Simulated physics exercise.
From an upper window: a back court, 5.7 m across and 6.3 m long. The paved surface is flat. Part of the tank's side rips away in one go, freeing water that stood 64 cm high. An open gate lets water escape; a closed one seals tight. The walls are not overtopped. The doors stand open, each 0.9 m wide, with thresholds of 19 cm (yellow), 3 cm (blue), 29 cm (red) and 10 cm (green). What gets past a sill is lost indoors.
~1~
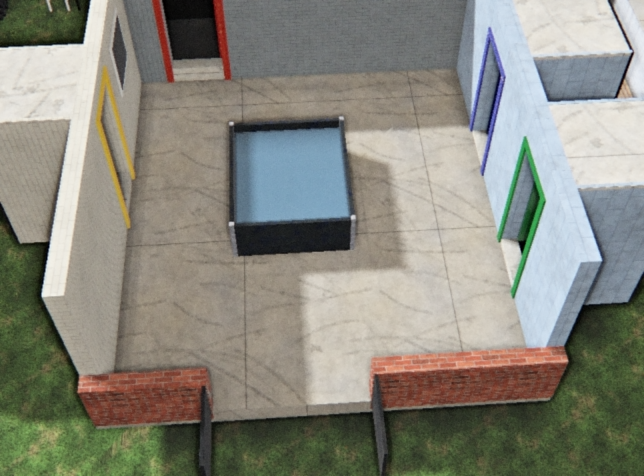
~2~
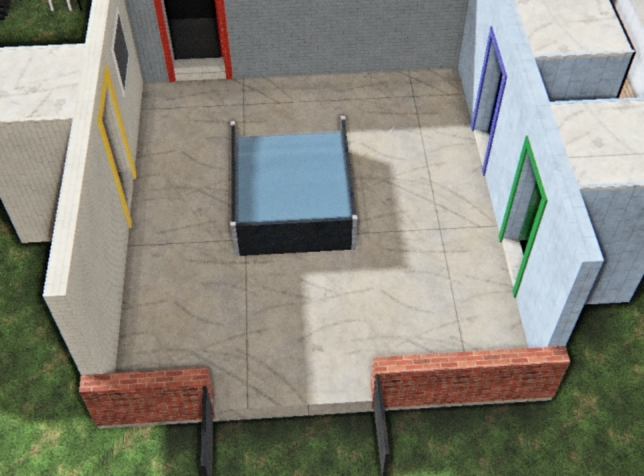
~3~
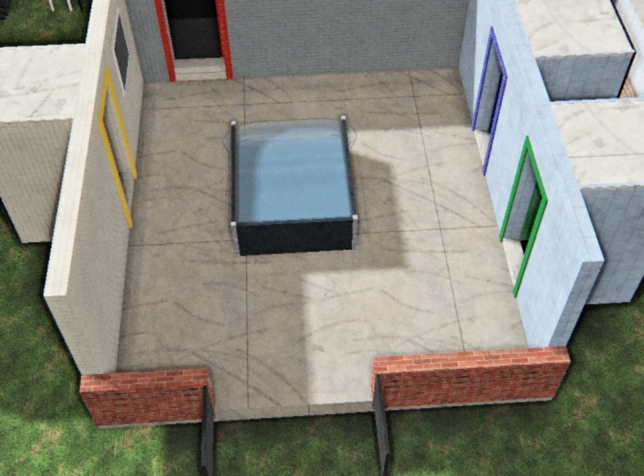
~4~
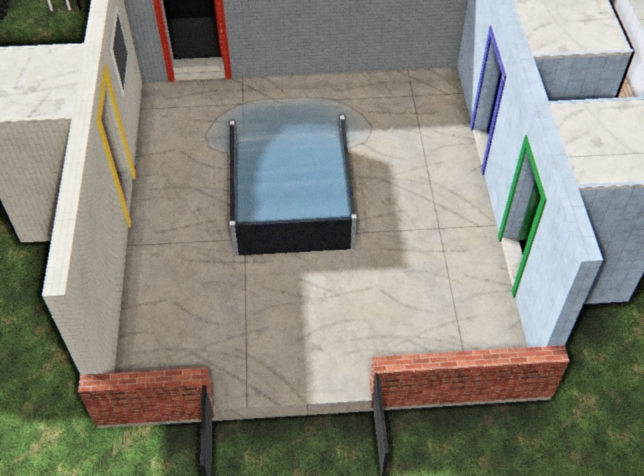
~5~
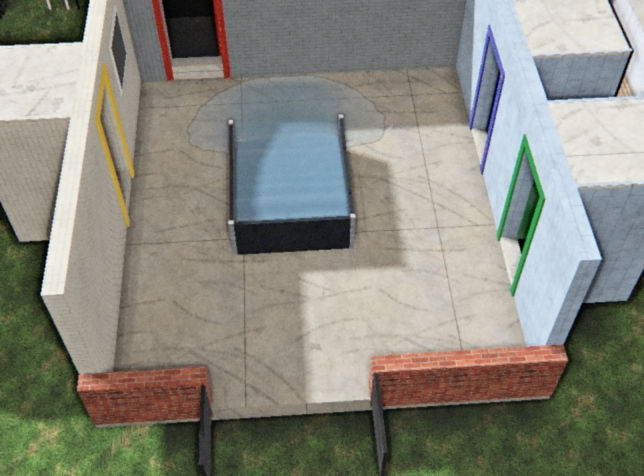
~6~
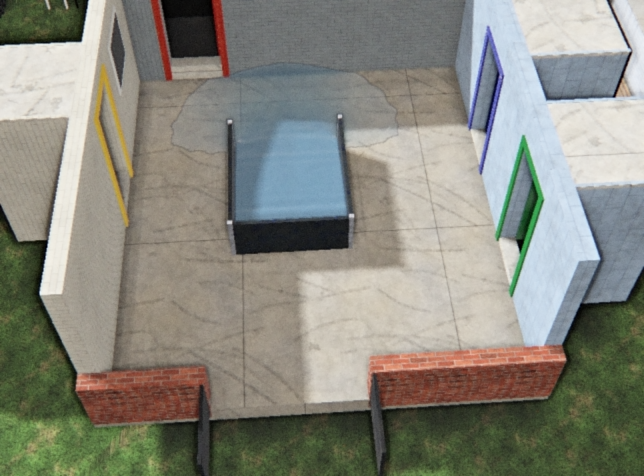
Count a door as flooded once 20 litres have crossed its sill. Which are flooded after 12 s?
The water let in: At the yellow door it stays under the limit; at the blue door it passes the limit; at the red door it does not reach the limit; at the green door it keeps below the limit.
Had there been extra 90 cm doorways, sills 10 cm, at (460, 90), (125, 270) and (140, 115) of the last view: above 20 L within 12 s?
In turn: Past it, below, above.
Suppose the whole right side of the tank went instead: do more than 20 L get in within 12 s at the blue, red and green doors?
Then: Blue past it, red under, green above.
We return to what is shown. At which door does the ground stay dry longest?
It is the green one.
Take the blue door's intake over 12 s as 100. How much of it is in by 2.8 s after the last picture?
About 10 per cent.
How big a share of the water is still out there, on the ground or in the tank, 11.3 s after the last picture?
Roughly 78 in a hundred.
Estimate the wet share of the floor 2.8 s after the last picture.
Some 55 per cent of it.
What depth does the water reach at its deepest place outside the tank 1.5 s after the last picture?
About 41 cm.
Then, 0.7 s after the last picture water covers 20 % of the floor and is deepest (42 cm) near (282, 81); yellow door not reached, blue door not reached, red door 22 cm at the sill, 0 L in, green door not reached.
Then, 1.5 s after the last picture water covers 25 % of the floor and is deepest (41 cm) near (140, 87); yellow door not reached, blue door not reached, red door 22 cm at the sill, 0 L in, green door not reached.
Then, 2.8 s after the last picture water covers 55 % of the floor and is deepest (26 cm) near (441, 73); yellow door 7 cm at the sill, 0 L in, blue door 9 cm at the sill, 8 L in, red door 18 cm at the sill, 0 L in, green door 2 cm at the sill, 0 L in.
Then, 6.3 s after the last picture water covers 95 % of the floor and is deepest (12 cm) near (110, 399); yellow door 5 cm at the sill, 0 L in, blue door 6 cm at the sill, 55 L in, red door 7 cm at the sill, 0 L in, green door 3 cm at the sill, 0 L in.
Then, 11.3 s after the last picture water covers 95 % of the floor and is deepest (8 cm) near (296, 330); yellow door 3 cm at the sill, 0 L in, blue door 4 cm at the sill, 70 L in, red door 4 cm at the sill, 0 L in, green door 6 cm at the sill, 0 L in.
